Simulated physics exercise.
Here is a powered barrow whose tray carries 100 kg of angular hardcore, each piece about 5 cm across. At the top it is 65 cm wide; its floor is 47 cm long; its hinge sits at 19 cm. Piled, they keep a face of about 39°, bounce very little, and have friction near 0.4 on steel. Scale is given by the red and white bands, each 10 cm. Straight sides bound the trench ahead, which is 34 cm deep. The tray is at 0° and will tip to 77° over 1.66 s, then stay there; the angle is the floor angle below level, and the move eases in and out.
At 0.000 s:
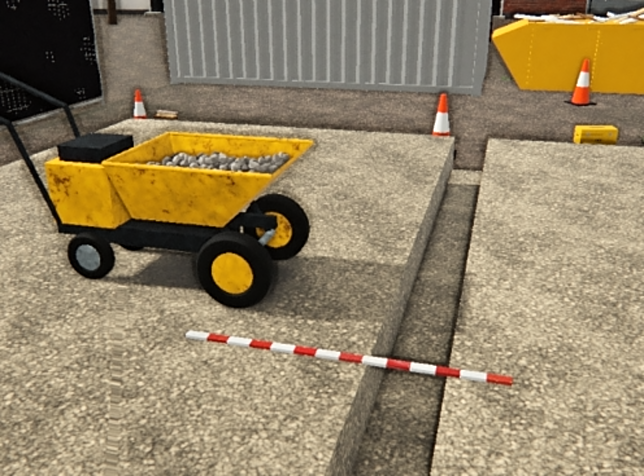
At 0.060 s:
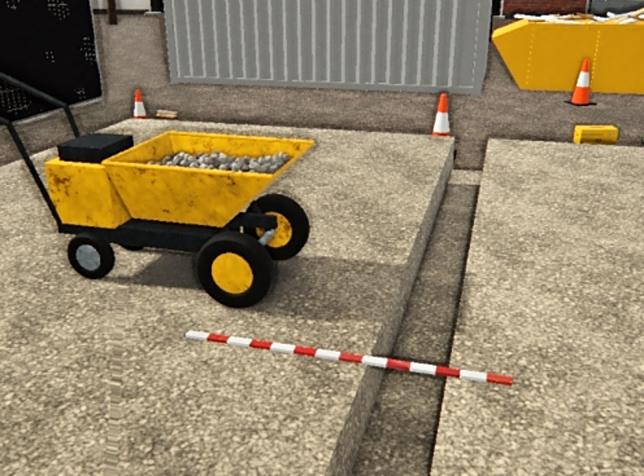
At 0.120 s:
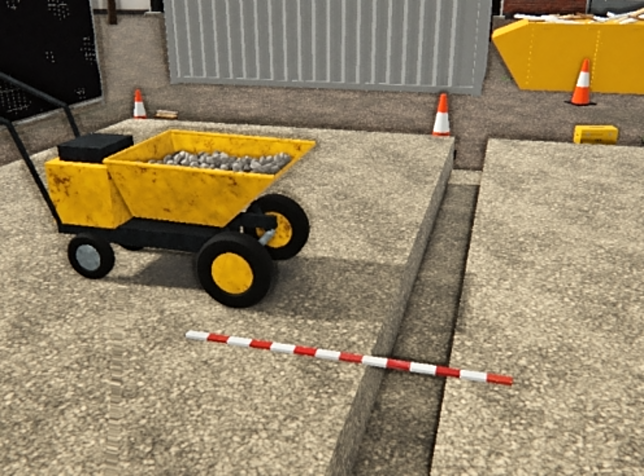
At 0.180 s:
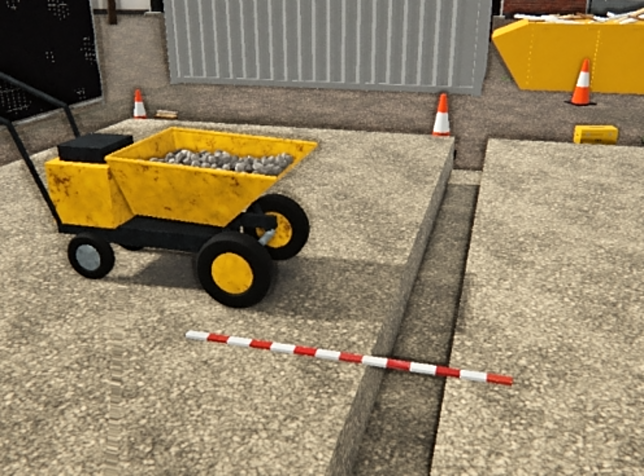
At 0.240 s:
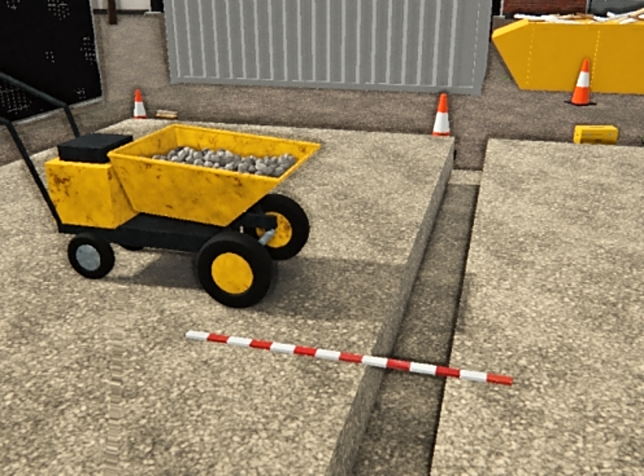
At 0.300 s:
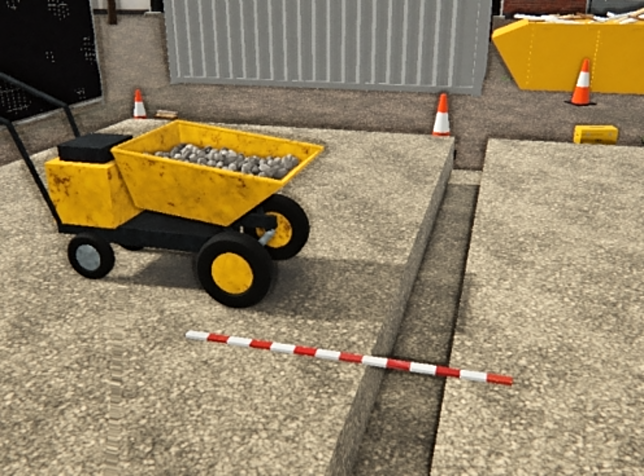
The clip shows a yellow powered barrow loaded with grey stones standing left of a straight-sided trench, beside a red and white banded pole, as its tray slowly tilts slightly forward to the right while the wheels stay still.
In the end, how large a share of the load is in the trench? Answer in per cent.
A share of roughly 50 %.
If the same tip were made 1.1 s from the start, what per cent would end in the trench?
Estimate: About 50 %.
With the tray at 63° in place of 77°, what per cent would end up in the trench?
I'd expect around 55 in a hundred.
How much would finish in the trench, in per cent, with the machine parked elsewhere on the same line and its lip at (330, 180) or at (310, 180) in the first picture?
Near 95 and near 100 percent.
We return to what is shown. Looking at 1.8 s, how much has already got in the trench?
Close to 30 per cent has got there by then.
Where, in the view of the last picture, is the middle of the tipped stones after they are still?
Their centre sits close to (415, 348).
After 1.2 s the floor is at 65°; 100 % in the tray; the foremost stones are at (360, 254).
After 1.8 s the floor is at 77°; 52 % in the tray, 20 % short of the trench, 28 % in the trench; the foremost stones are at (450, 359).
After 2.1 s the floor is at 77°; 31 % in the tray, 22 % short of the trench, 47 % in the trench; the foremost stones are at (453, 344).
After 4.1 s the floor is at 77°; 27 % in the tray, 23 % short of the trench, 50 % in the trench; the foremost stones are at (454, 342).
